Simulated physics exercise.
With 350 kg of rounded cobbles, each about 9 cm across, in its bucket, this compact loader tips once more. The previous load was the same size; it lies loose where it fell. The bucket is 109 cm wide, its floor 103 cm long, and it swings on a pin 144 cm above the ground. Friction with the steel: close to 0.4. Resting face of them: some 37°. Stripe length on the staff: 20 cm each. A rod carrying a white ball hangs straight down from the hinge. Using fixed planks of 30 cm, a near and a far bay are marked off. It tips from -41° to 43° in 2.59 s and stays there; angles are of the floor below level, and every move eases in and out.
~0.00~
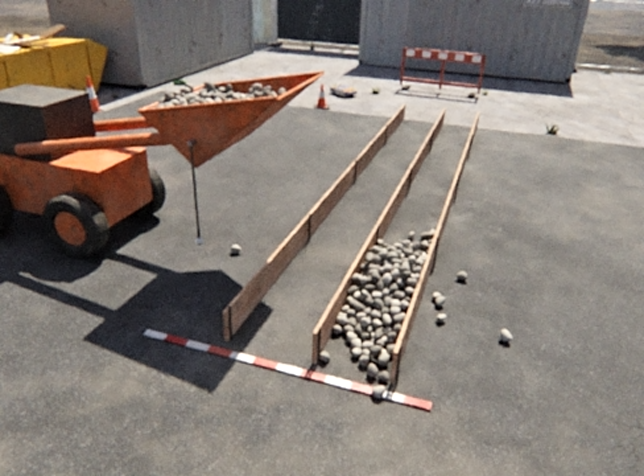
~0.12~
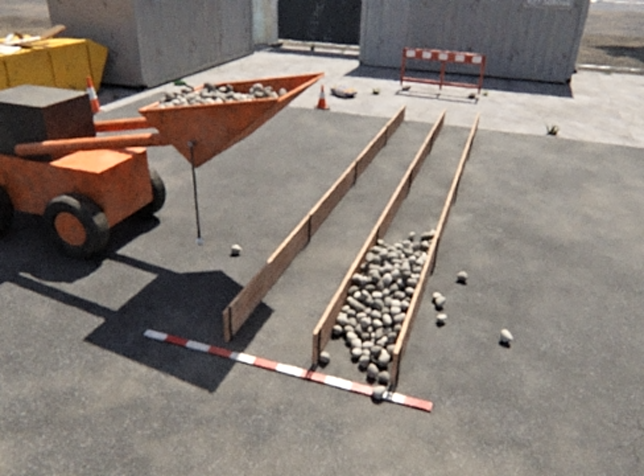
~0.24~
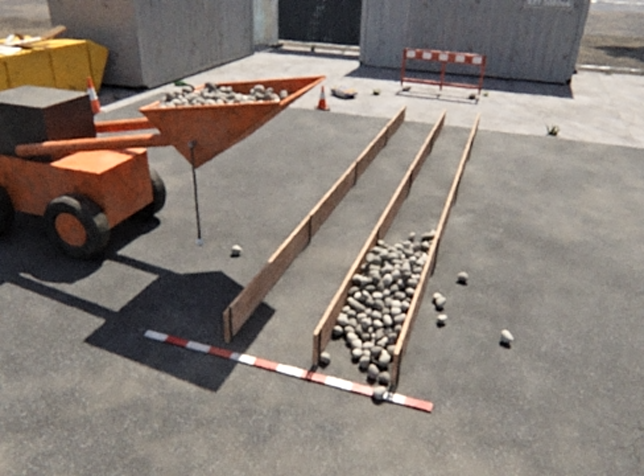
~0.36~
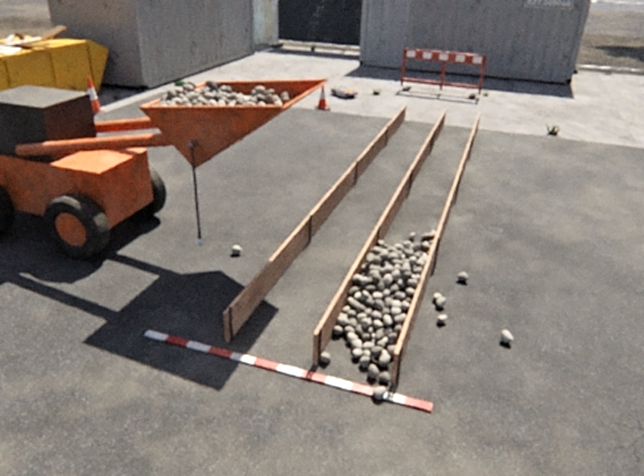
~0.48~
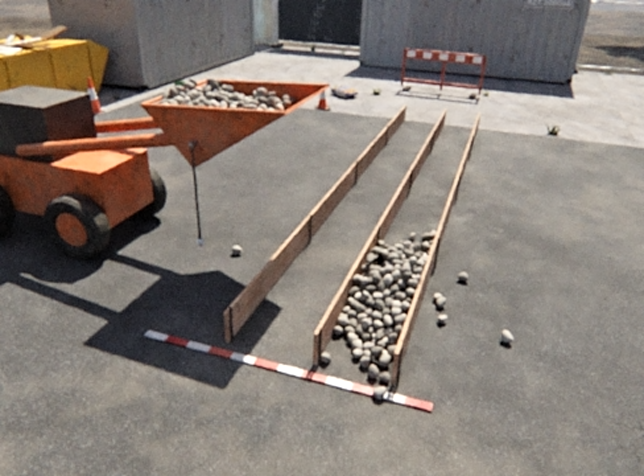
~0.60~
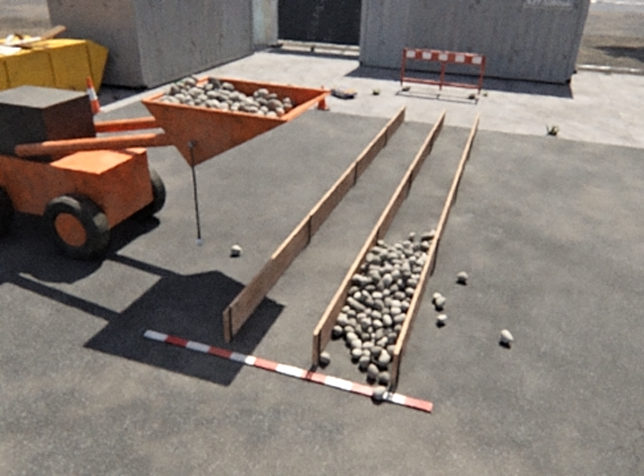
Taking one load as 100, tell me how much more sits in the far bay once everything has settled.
Some 1 per cent is added.
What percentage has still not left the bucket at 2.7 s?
Around 5 per cent of the load is still inside.
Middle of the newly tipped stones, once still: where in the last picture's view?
Roughly at pixel (325, 272).
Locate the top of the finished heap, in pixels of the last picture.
Note: Crest near (399, 265).
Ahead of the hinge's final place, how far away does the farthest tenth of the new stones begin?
Distance ahead of it: About 130 cm.
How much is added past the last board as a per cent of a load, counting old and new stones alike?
I'd say some 0 per cent of a load.
After 1.9 s the floor is at 30°; in per cent of one load, 98 in the bucket, 2 in the near bay, 99 in the far bay, 1 past the last board; the foremost stones are at (442, 295).
After 2.7 s the floor is at 43°; in per cent of one load, 5 in the bucket, 2 short of the bays, 93 in the near bay, 99 in the far bay, 1 past the last board; the foremost stones are at (442, 295).
After 3.0 s the floor is at 43°; in per cent of one load, 0 in the bucket, 100 in the near bay, 99 in the far bay, 1 past the last board; the foremost stones are at (442, 295).
After 5.7 s the floor is at 43°; in per cent of one load, 0 in the bucket, 99 in the near bay, 99 in the far bay, 1 past the last board; the foremost stones are at (442, 295). Net gain in the far bay, 1.
